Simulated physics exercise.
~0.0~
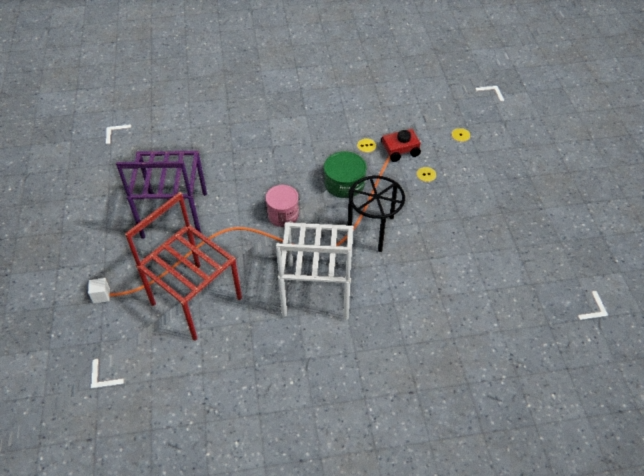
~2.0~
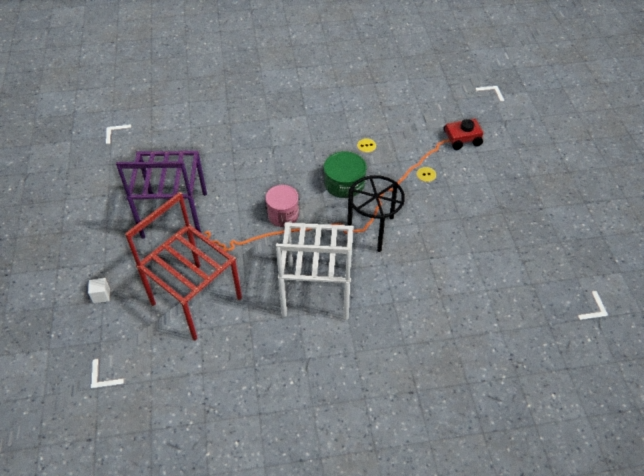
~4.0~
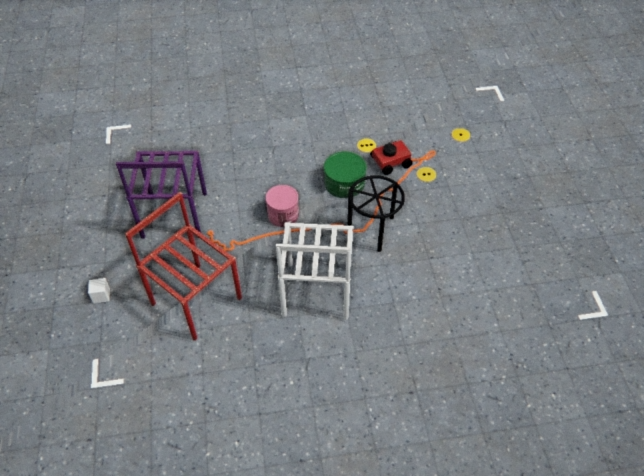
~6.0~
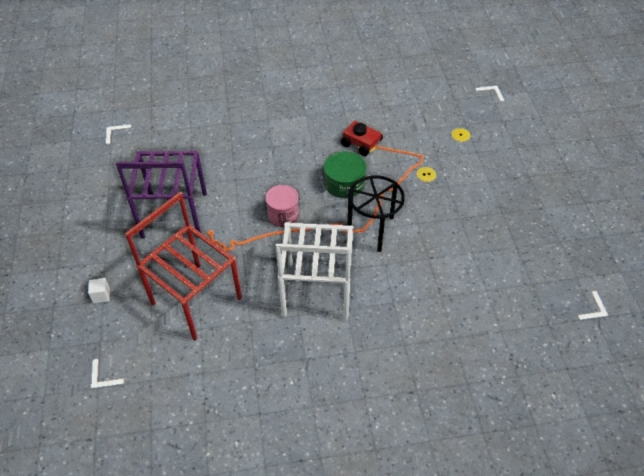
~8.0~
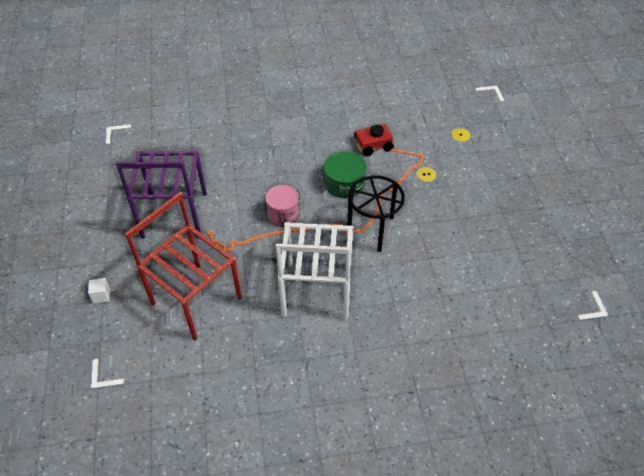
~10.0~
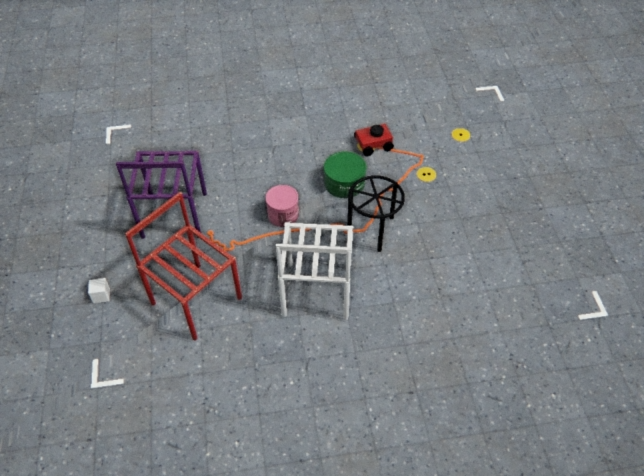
A little red cart trailing an orange lead through the chairs, stool and bins rolled right to a far yellow marker, pulling the lead free of the white block, then turned back left and stopped just behind the green bucket.
